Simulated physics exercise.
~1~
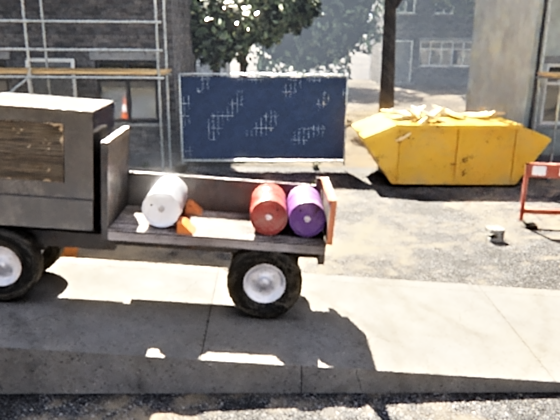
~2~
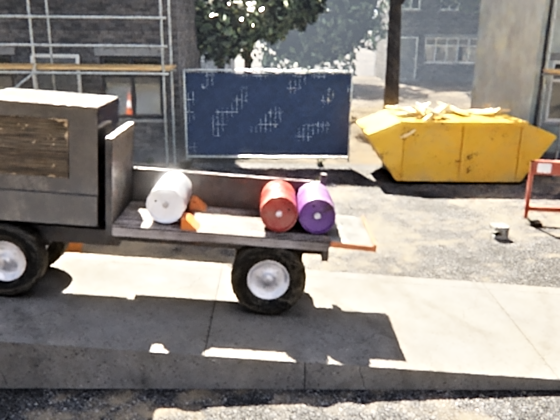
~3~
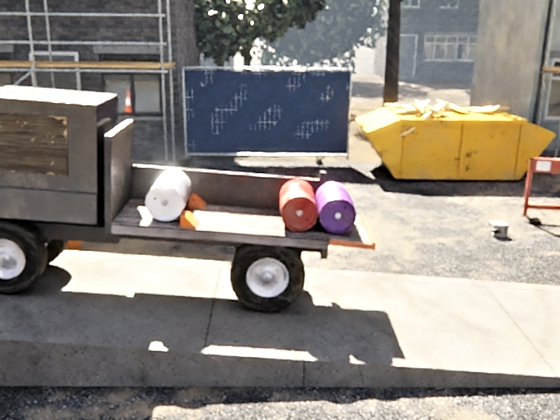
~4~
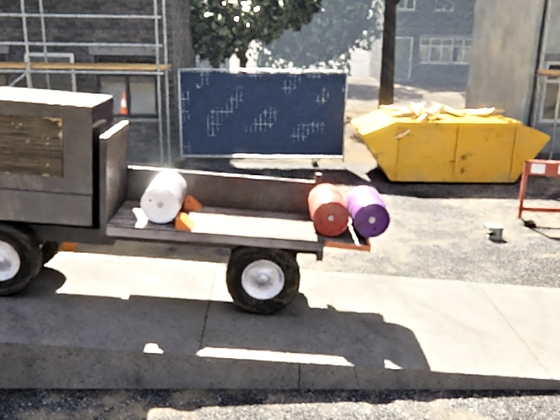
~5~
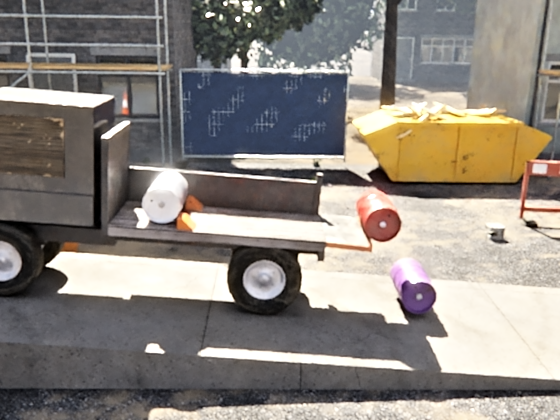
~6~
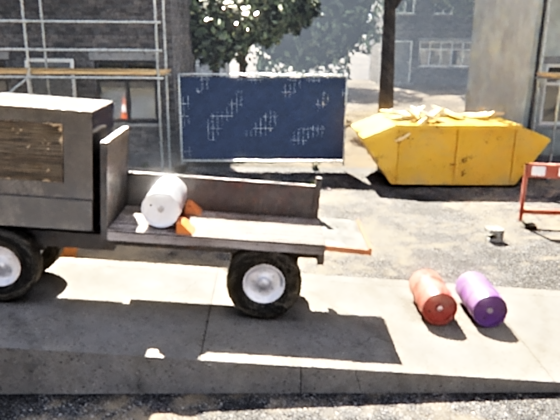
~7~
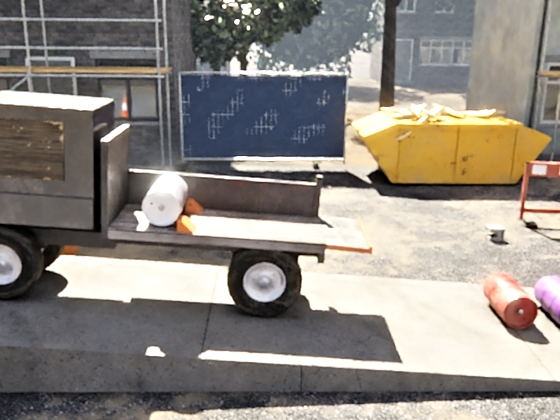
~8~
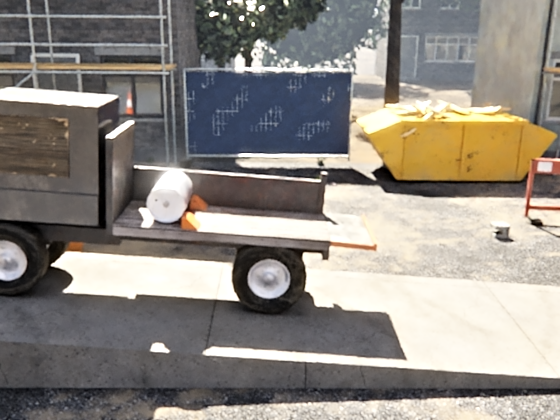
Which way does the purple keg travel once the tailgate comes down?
The purple keg moves to the right, rolling along the bed and over the lowered tailgate, then carrying on the same way along the pavement.
